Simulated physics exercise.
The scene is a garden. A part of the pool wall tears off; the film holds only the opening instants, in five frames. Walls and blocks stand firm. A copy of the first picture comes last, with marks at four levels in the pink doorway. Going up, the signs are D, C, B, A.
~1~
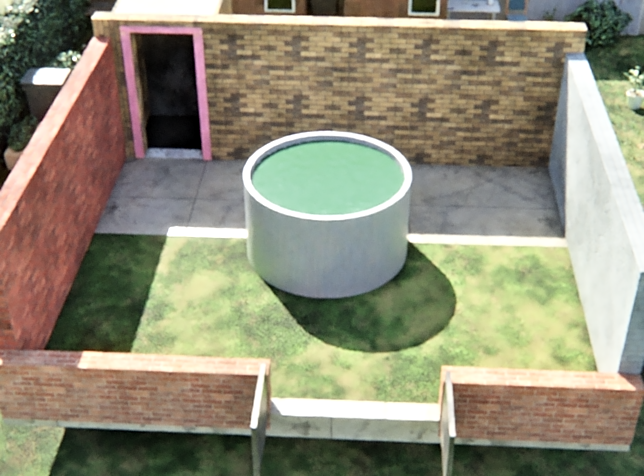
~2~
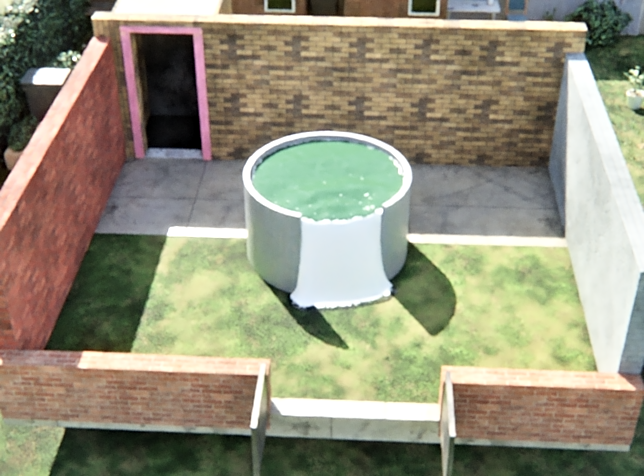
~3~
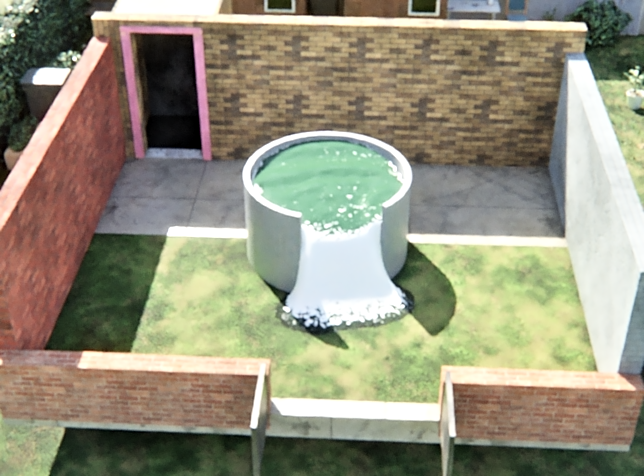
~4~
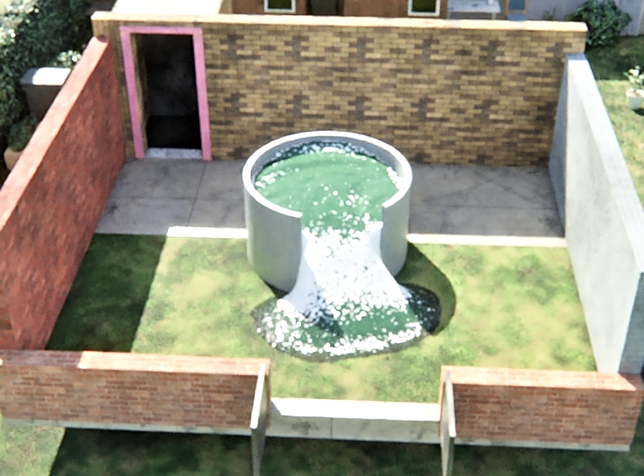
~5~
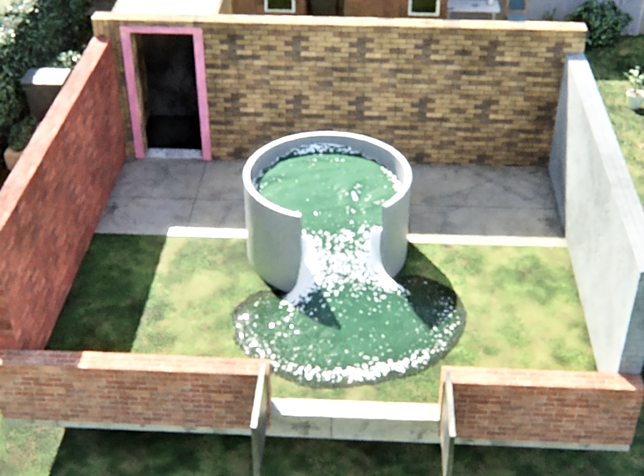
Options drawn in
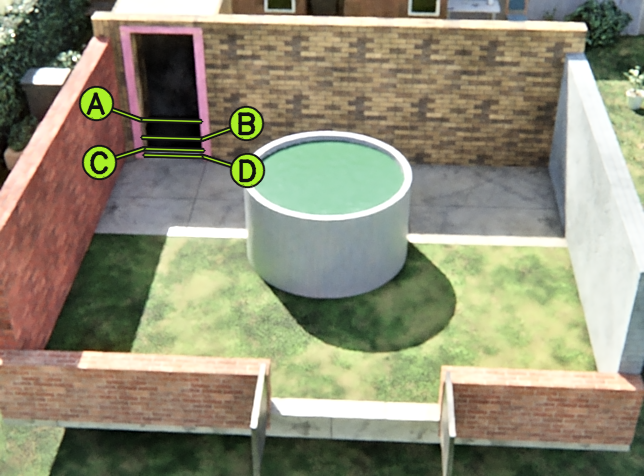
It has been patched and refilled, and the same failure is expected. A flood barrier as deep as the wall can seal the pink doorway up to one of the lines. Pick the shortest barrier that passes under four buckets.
Go for D.
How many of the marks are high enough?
All of the four.
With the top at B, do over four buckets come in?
No, not at all.
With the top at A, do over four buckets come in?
No.
On the marked copy, A at (170, 120); B at (172, 138); C at (173, 149); D at (174, 155); from the bottom up D, C, B, A.
With A, nothing gets over.
With B, nothing gets over.
With C, nothing gets over.
With D, a splash gets over, under a bucket.
